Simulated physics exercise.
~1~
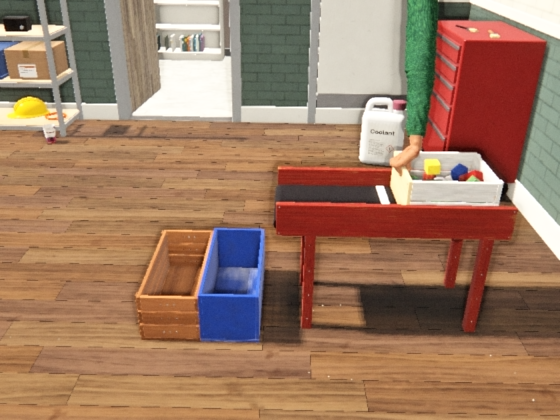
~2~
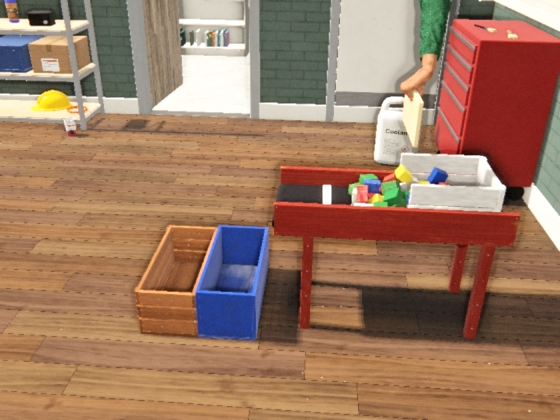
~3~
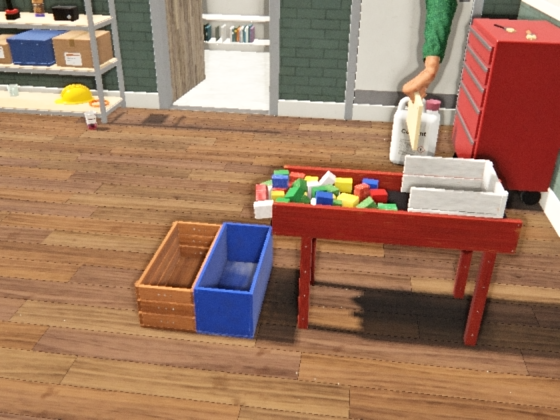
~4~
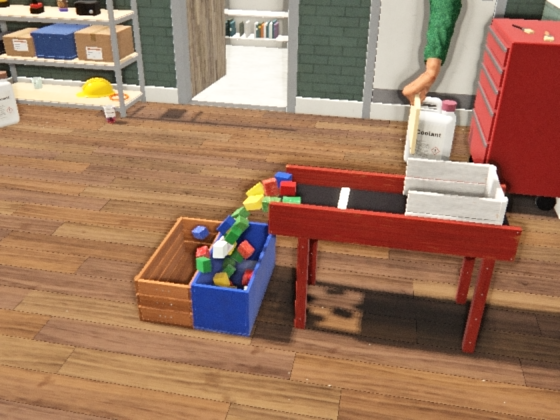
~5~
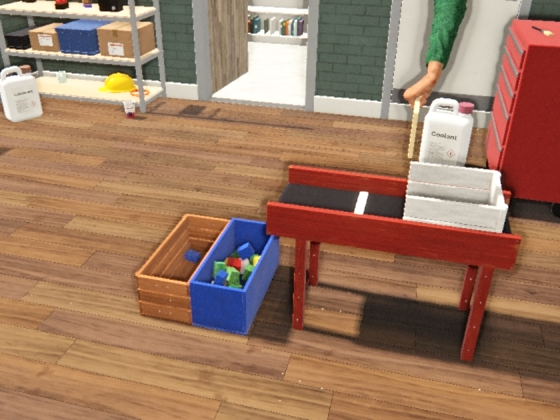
We see a hand lift a gate from a white pen on a red-framed conveyor, releasing colourful toy bricks that travel left along the dark belt. They tumble off its end toward two boxes, leaving the belt empty and a pile of bricks in the blue box.
